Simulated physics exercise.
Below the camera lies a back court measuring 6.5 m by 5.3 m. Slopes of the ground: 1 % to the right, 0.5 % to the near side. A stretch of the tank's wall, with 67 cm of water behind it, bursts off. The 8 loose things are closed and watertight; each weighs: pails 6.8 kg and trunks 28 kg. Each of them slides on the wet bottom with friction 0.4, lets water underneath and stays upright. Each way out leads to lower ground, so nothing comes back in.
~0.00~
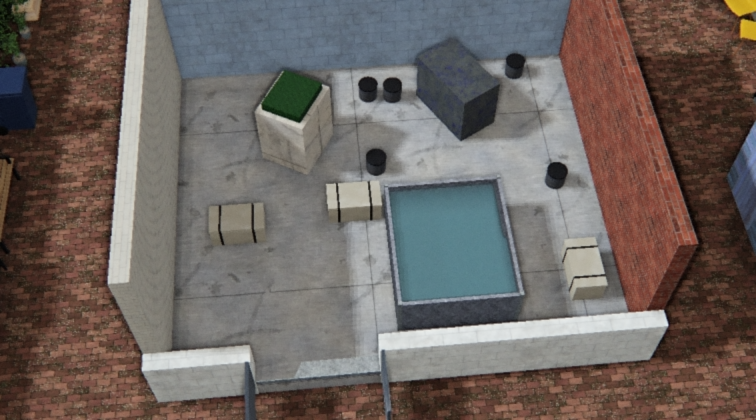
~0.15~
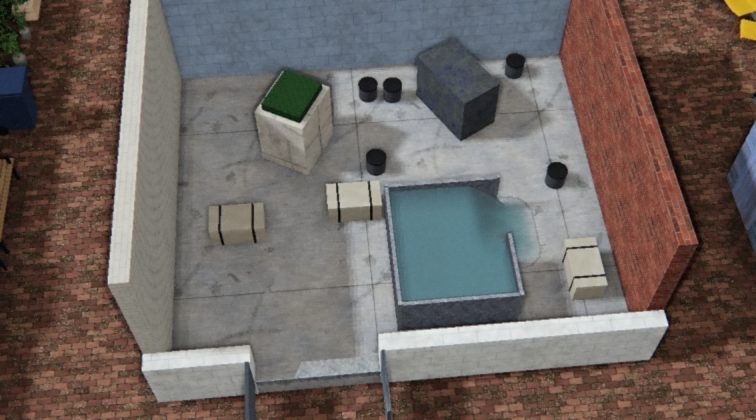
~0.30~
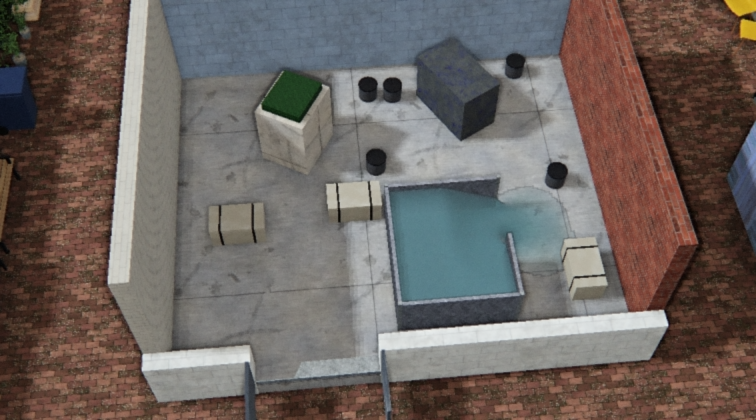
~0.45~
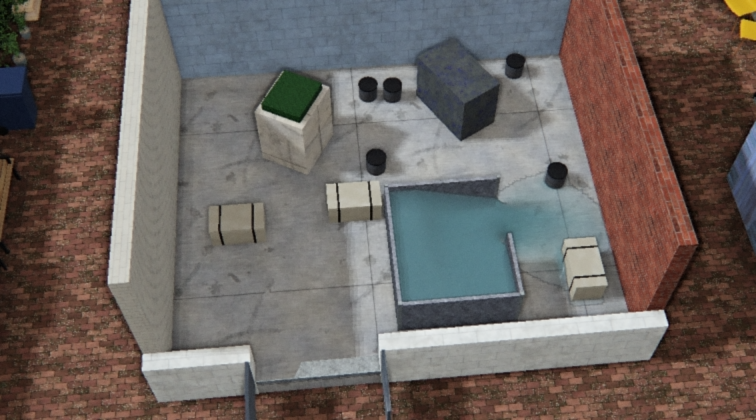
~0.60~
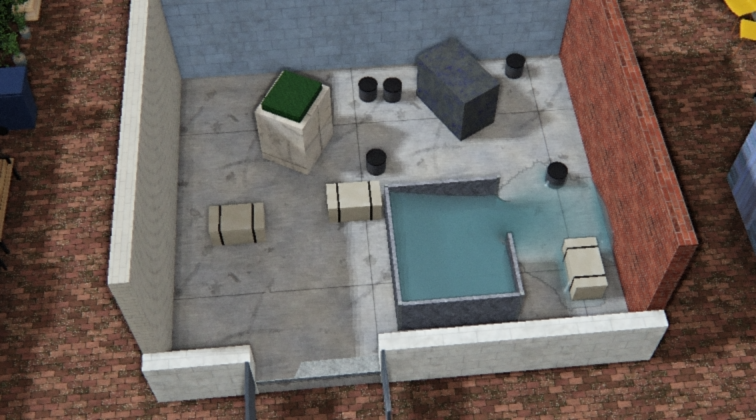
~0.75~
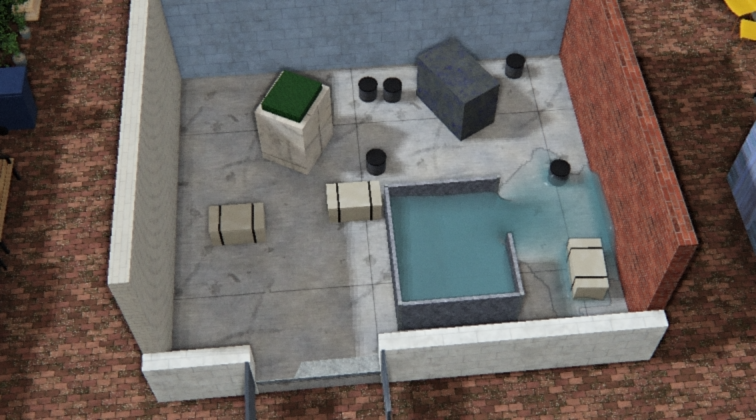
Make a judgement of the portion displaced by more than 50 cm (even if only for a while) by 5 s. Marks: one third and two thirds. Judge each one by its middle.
Expect the moved ones to number a third to two thirds.
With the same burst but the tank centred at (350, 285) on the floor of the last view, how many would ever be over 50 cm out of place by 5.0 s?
So the tally would be 3.
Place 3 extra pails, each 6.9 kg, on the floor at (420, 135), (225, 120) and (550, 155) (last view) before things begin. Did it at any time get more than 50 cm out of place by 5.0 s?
In that order: Less, less, past it.
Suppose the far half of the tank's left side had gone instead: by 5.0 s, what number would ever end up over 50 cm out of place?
Result: 2.
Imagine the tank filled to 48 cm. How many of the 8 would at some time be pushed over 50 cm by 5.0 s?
So the tally would be 3.
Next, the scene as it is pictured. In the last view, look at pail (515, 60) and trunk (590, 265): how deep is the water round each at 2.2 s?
Some 12 cm at the first, some 14 cm at the second.
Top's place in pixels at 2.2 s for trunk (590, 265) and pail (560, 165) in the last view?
Roughly (570, 294), then roughly (539, 46).
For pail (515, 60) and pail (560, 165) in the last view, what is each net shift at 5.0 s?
First: 450 cm. Second: 350 cm.
After 1.1 s 1 of 8 are over 50 cm from their spots; 1 afloat.
After 2.2 s 2 of 8 are over 50 cm from their spots; 3 afloat.
After 3.5 s 3 of 8 are over 50 cm from their spots; 2 afloat.
After 5.0 s 3 of 8 are over 50 cm from their spots, and 4 have been at some point; 1 afloat.
